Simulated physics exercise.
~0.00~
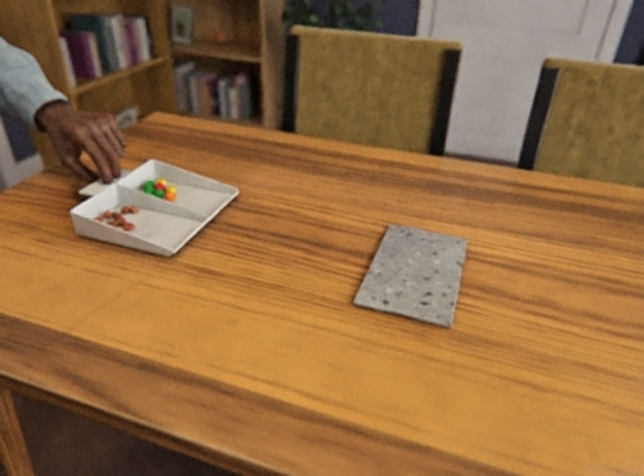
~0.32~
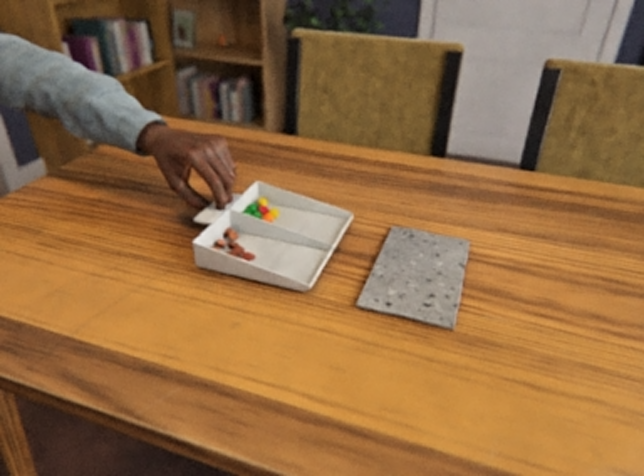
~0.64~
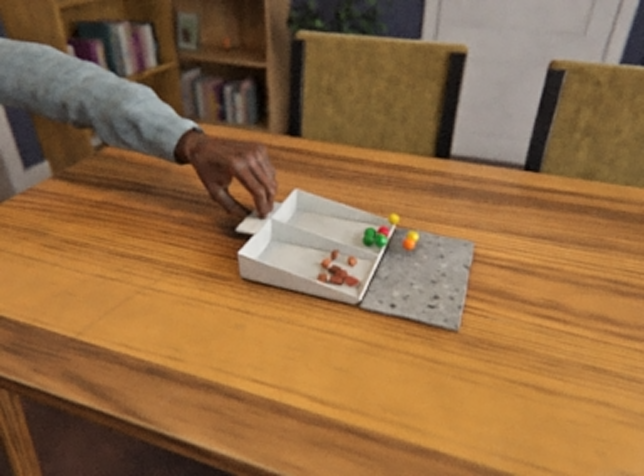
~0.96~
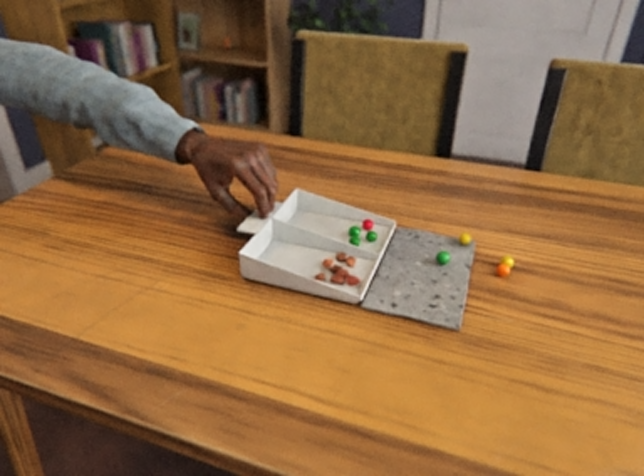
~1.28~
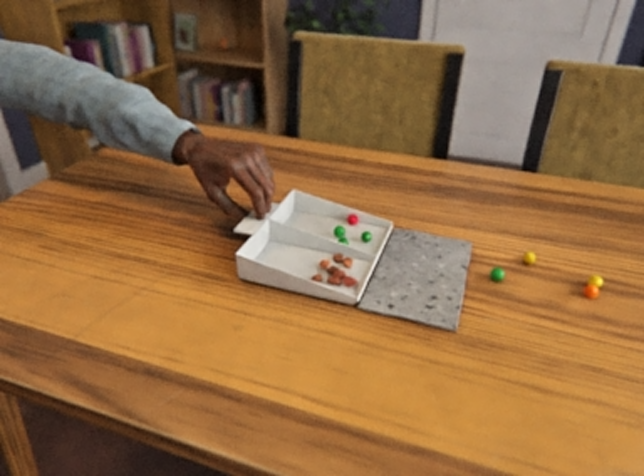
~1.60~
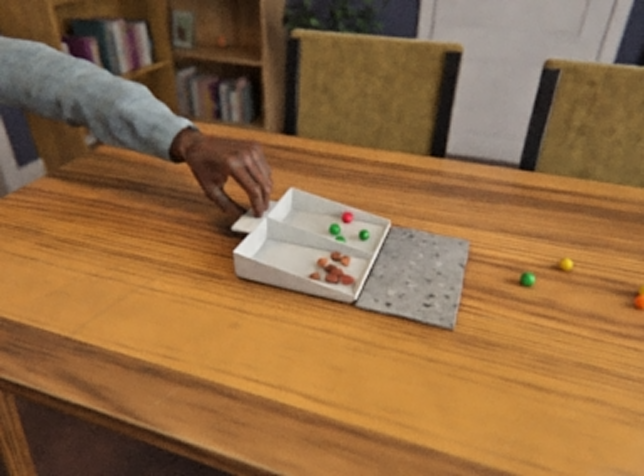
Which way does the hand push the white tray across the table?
The hand pushes the tray to the right, up to the gray slab.
